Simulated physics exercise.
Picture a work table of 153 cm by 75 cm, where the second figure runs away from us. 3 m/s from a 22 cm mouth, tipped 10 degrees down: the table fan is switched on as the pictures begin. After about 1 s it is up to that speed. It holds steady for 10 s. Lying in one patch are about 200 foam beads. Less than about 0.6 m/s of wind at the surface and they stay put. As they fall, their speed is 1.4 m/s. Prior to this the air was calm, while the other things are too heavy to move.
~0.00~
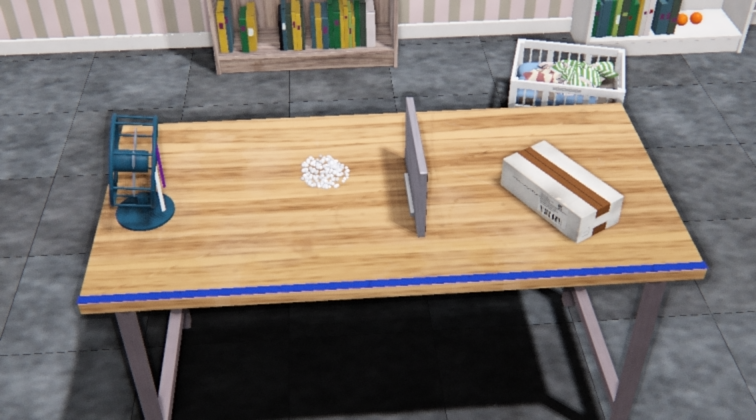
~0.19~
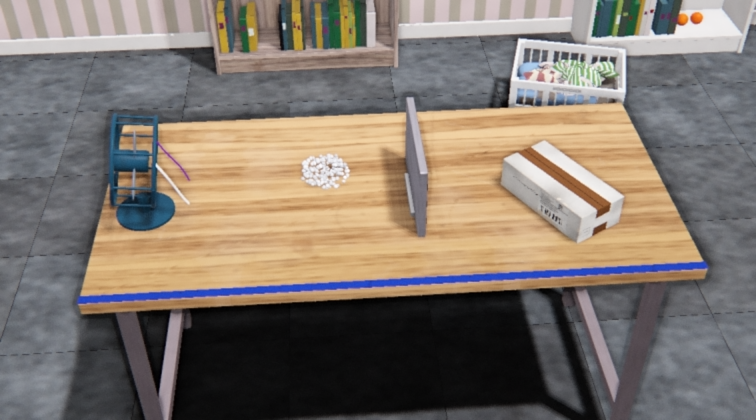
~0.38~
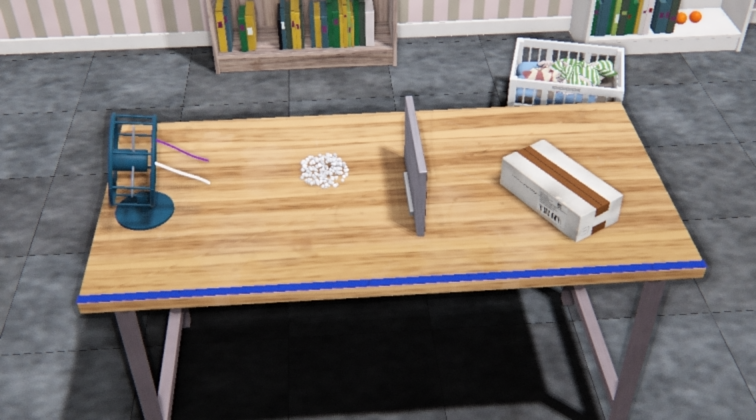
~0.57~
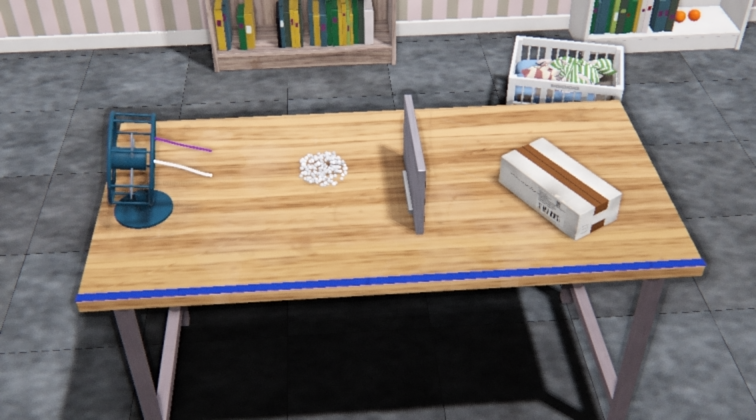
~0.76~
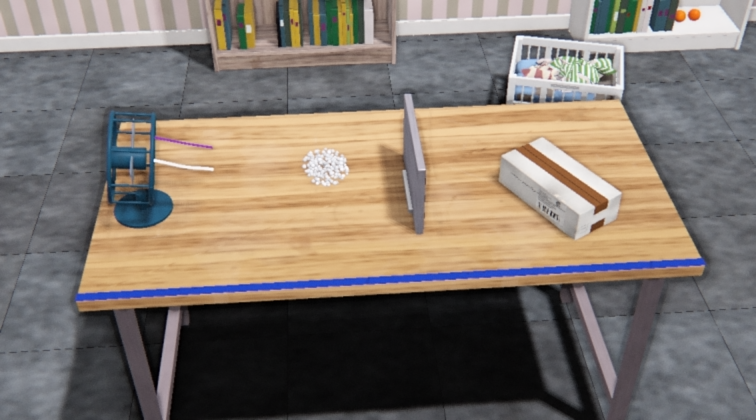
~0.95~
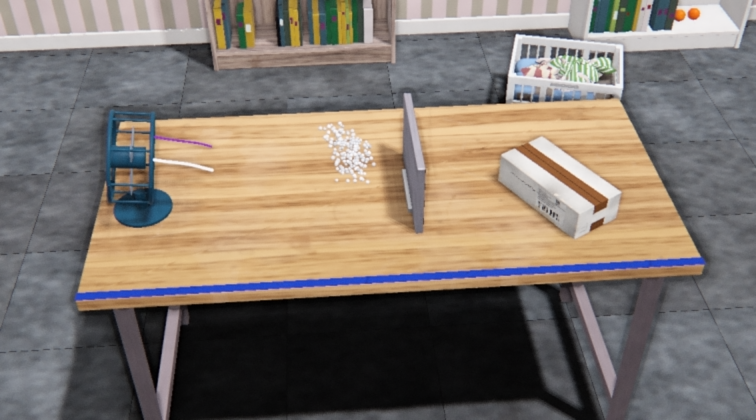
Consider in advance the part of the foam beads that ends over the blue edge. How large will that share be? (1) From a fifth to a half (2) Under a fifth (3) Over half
Option 2: Under a fifth.
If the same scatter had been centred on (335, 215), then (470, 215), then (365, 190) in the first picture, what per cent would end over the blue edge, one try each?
First try near 100 %, second near 0 %, third near 40 %.
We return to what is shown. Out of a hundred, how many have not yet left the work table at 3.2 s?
Close to 0 in a hundred are still there.
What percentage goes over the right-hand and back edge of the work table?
0 % right-hand, 100 % back.
After 2.0 s, 0 % are on the move or not yet settled, 0 % are over the blue edge.
After 3.2 s, 0 % are on the move or not yet settled, 0 % are over the blue edge.
After 5.5 s, 0 % are on the move or not yet settled, 0 % are over the blue edge.
After 10.0 s, at the end, 0 % are over the blue edge.
